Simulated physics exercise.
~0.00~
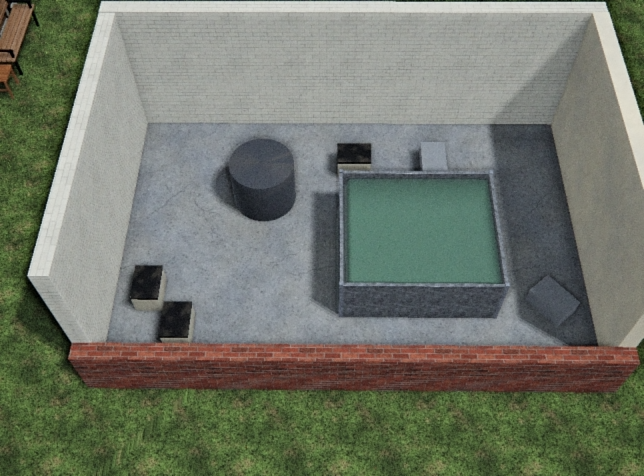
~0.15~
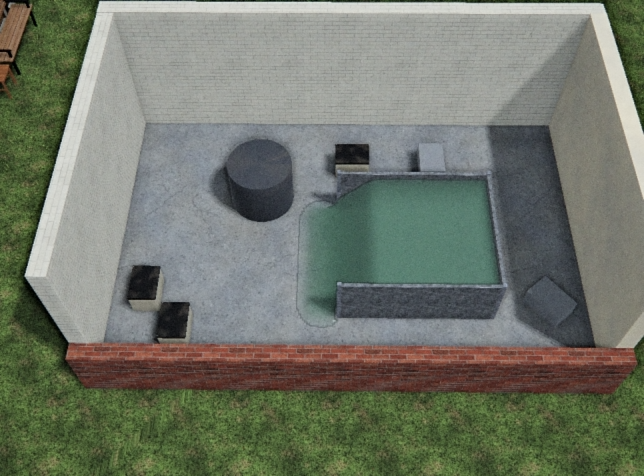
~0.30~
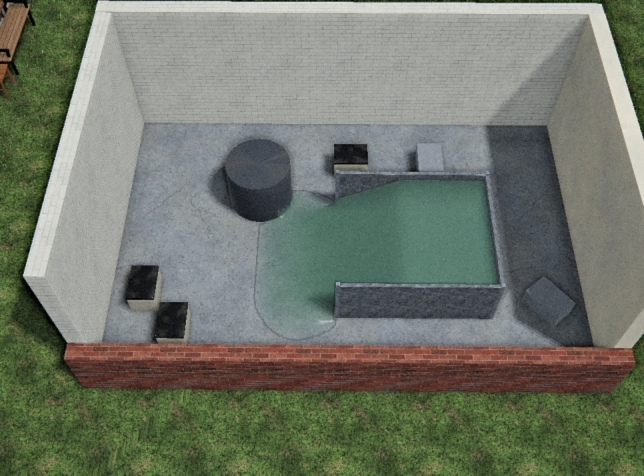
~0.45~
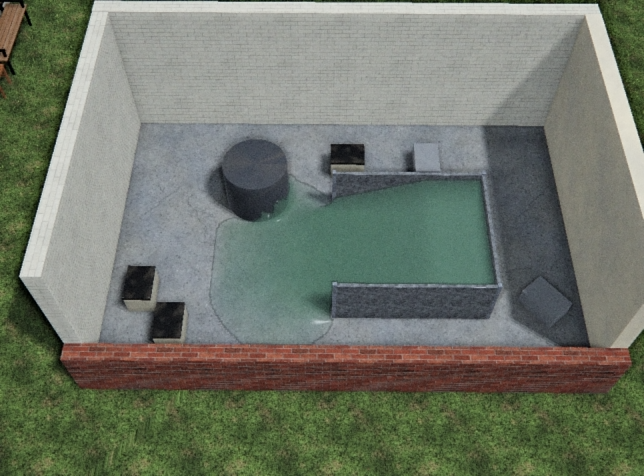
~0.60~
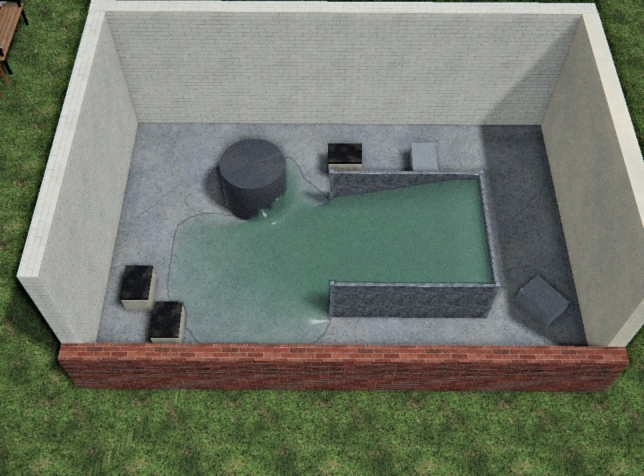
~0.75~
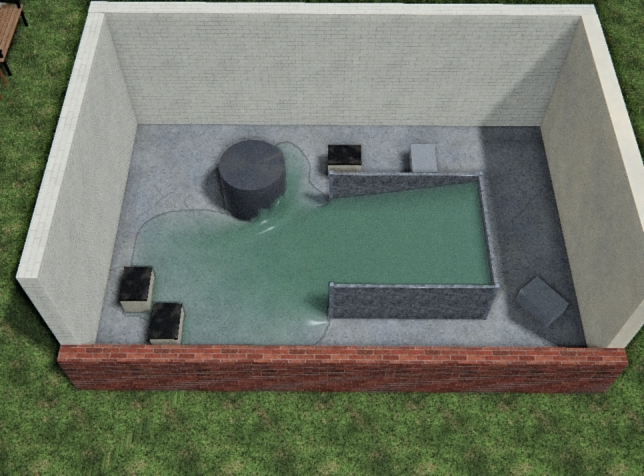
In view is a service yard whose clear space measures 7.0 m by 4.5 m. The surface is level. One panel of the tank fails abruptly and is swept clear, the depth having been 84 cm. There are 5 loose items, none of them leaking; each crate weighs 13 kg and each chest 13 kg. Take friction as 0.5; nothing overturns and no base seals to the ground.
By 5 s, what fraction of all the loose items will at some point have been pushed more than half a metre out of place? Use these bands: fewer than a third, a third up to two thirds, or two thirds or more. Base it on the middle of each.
It falls in a third up to two thirds.
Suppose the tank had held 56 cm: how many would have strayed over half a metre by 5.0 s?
Then 2.
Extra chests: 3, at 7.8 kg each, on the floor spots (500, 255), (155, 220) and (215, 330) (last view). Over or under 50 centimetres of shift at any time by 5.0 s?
So it's stays below, then gets above, then gets above.
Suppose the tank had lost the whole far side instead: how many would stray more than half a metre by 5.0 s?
Then 5.
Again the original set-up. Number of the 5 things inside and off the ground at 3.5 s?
At that moment it comes to 2.
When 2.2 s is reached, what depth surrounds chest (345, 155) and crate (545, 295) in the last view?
I'd put it at 3 cm and 0 cm respectively.
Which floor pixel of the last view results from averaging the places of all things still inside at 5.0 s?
Centre of the remaining things: Roughly (340, 223).
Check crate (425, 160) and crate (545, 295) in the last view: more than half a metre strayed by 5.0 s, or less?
Result, in order: Below the line; below the line.
After 1.1 s 0 of 5 are over 50 cm from their spots; 2 afloat.
After 2.2 s 1 of 5 are over 50 cm from their spots; 2 afloat.
After 3.5 s 1 of 5 are over 50 cm from their spots; 2 afloat.
After 5.0 s 3 of 5 are over 50 cm from their spots, and 3 have been at some point; 3 afloat.
